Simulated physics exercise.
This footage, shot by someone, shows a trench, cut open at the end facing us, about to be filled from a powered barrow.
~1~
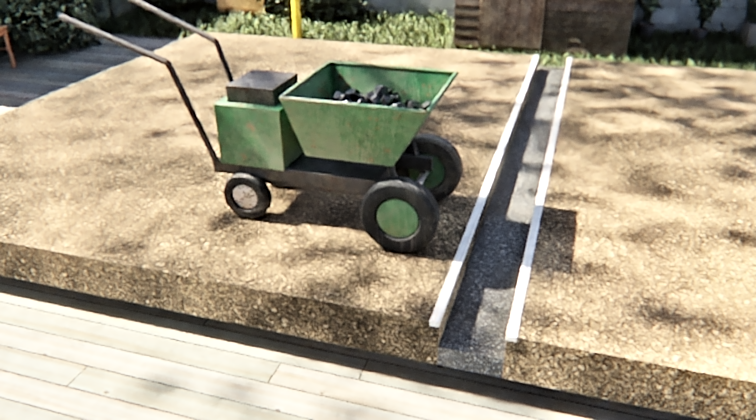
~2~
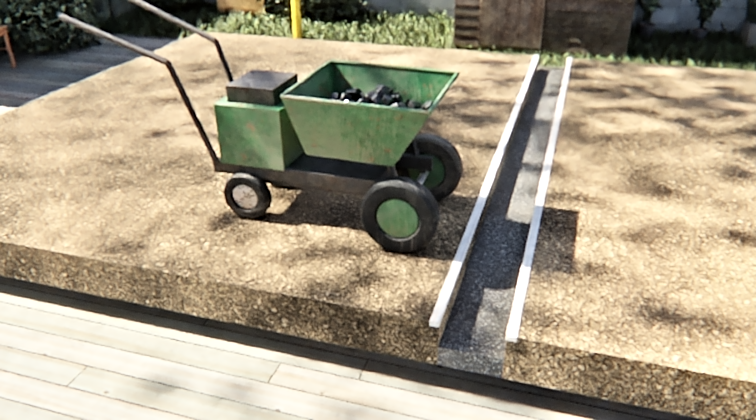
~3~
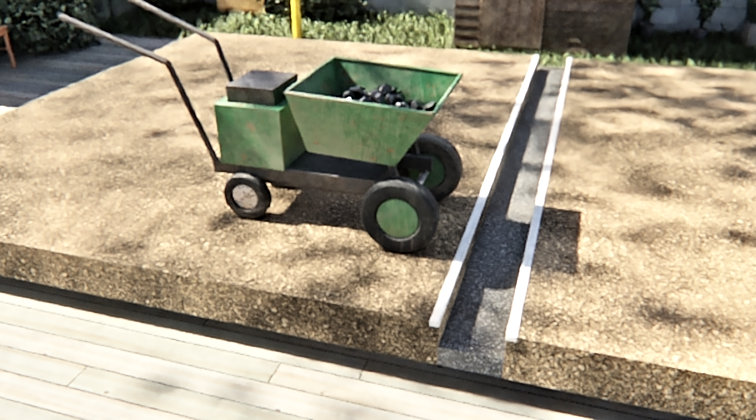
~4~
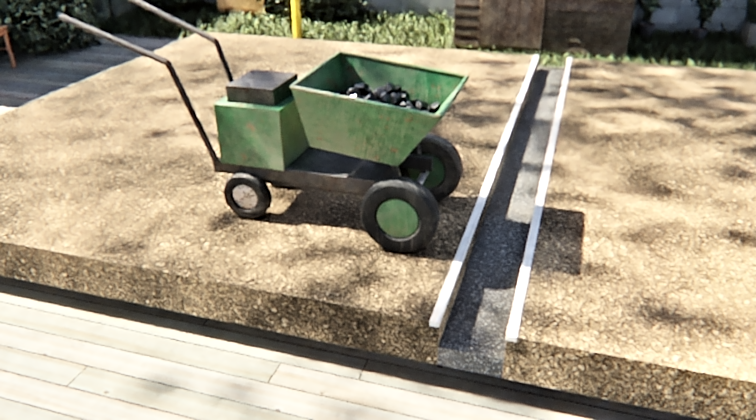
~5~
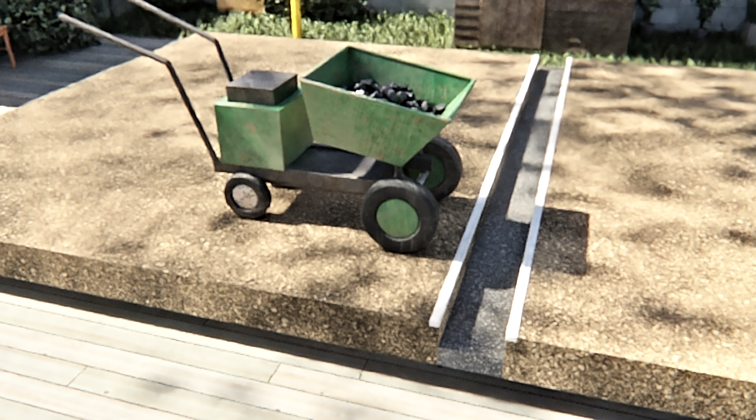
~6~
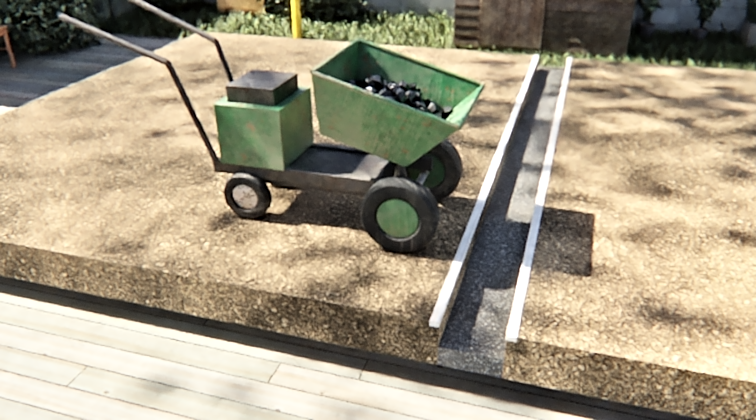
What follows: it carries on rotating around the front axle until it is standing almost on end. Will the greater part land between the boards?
A minority.
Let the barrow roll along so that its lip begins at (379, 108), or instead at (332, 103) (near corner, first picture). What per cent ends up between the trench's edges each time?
90 % and 60 %.
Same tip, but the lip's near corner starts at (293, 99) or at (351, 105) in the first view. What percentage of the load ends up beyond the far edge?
0 and 0 in a hundred, in that order.
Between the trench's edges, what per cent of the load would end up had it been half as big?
Around 30 per cent.
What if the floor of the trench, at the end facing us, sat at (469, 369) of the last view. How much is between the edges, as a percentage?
It works out to some 20 percent.
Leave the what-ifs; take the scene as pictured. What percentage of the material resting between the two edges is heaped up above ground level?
Roughly 15 %.
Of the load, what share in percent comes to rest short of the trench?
I'd put it at some 0 per cent of the load.
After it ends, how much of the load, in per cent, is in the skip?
Close to 0 percent.
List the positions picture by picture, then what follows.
The first picture shows lip of the skip near (427, 113), level; top of the load near (377, 103), lumps of coal; first edge of the trench near (449, 284); far edge near (520, 296), the trench under half as wide as the skip, and about half as deep as wide.
The second picture shows lip of the skip near (429, 113), level; top of the load near (363, 106).
The third picture shows lip of the skip near (433, 115), tipped barely; top of the load near (366, 104).
The fourth picture shows lip of the skip near (440, 118), tipped a little; top of the load near (371, 102).
The fifth picture shows lip of the skip near (449, 122), tipped a little; top of the load near (361, 96).
The sixth picture shows lip of the skip near (459, 128), tipped clearly; top of the load near (377, 94); first edge of the trench near (449, 284); far edge near (520, 296).
Shortly afterwards, skip tipped steeply; the whole lot in the skip.
Next, skip tipped right over; all but a few in the skip; only a few in or heaped over the trench; a little beyond it; only a few falling.
Some moments later, skip tipped right over; near a quarter in the skip; a little in or heaped over the trench; near two thirds beyond it.
In the end, skip tipped right over; only a few in the skip; near a quarter in or heaped over the trench; the bulk beyond it.
